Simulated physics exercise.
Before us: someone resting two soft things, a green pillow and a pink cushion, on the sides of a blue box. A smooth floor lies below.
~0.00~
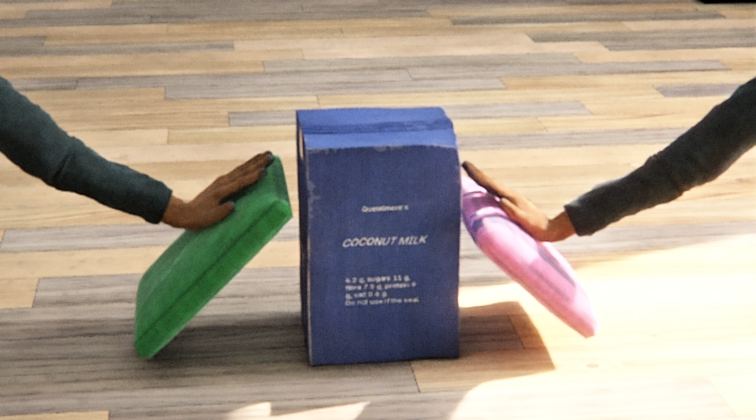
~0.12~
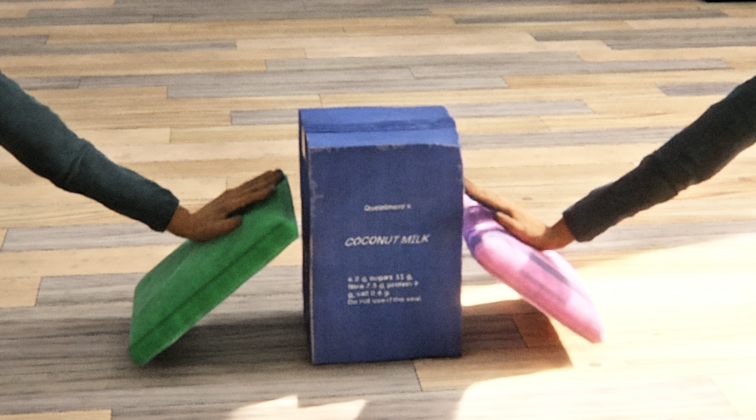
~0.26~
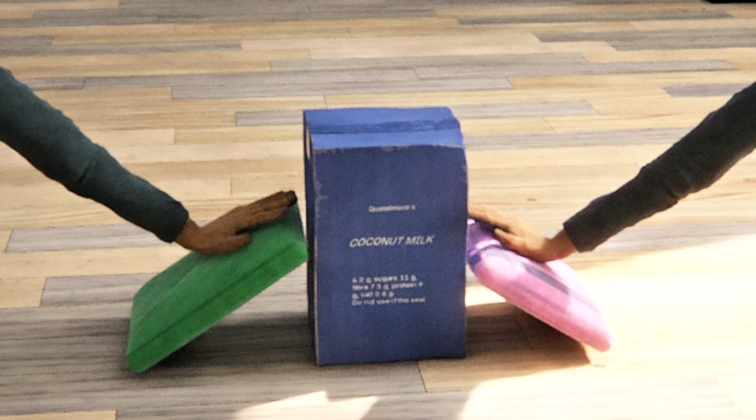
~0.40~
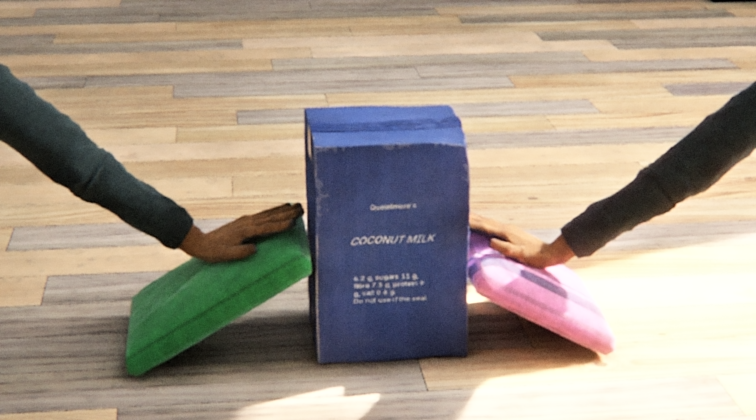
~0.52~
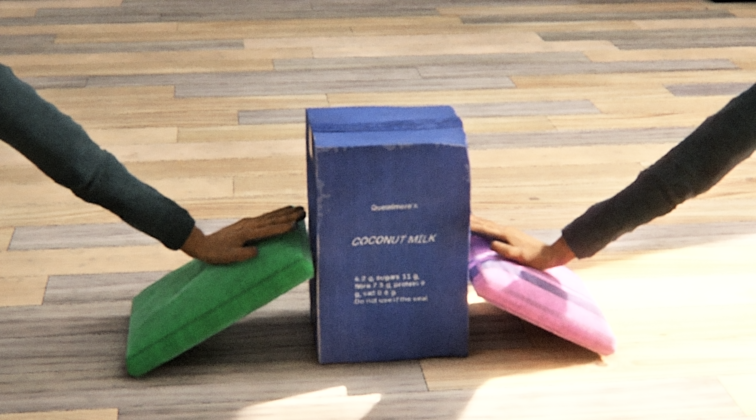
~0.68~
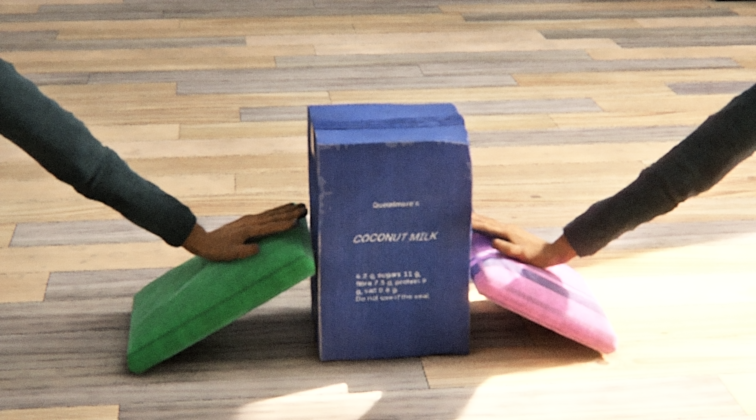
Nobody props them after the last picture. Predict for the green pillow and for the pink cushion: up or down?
Green pillow - down, pink cushion - down.
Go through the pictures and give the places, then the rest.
In the first picture, pillow foot (143, 352), head (286, 210); cushion foot (592, 333), head (486, 239).
In the second picture, pillow foot (137, 358); cushion foot (599, 338).
In the third picture, pillow foot (135, 366); cushion foot (607, 345).
In the fourth picture, pillow foot (133, 369); cushion foot (610, 348).
In the fifth picture, pillow foot (132, 370); cushion foot (611, 349).
In the sixth picture, pillow foot (133, 367), head (310, 266), at a low slant; cushion foot (612, 348), head (483, 286), at a low slant.
Around 1.02 s, pillow slipping down near (213, 307); cushion flat on the floor near (535, 306).
Around 1.26 s, pillow flat on the floor near (210, 321); cushion flat on the floor near (535, 308).
Finally, pillow flat on the floor near (210, 320); cushion flat on the floor near (535, 307). The green pillow slumps to the floor and the pink cushion slides down flat.
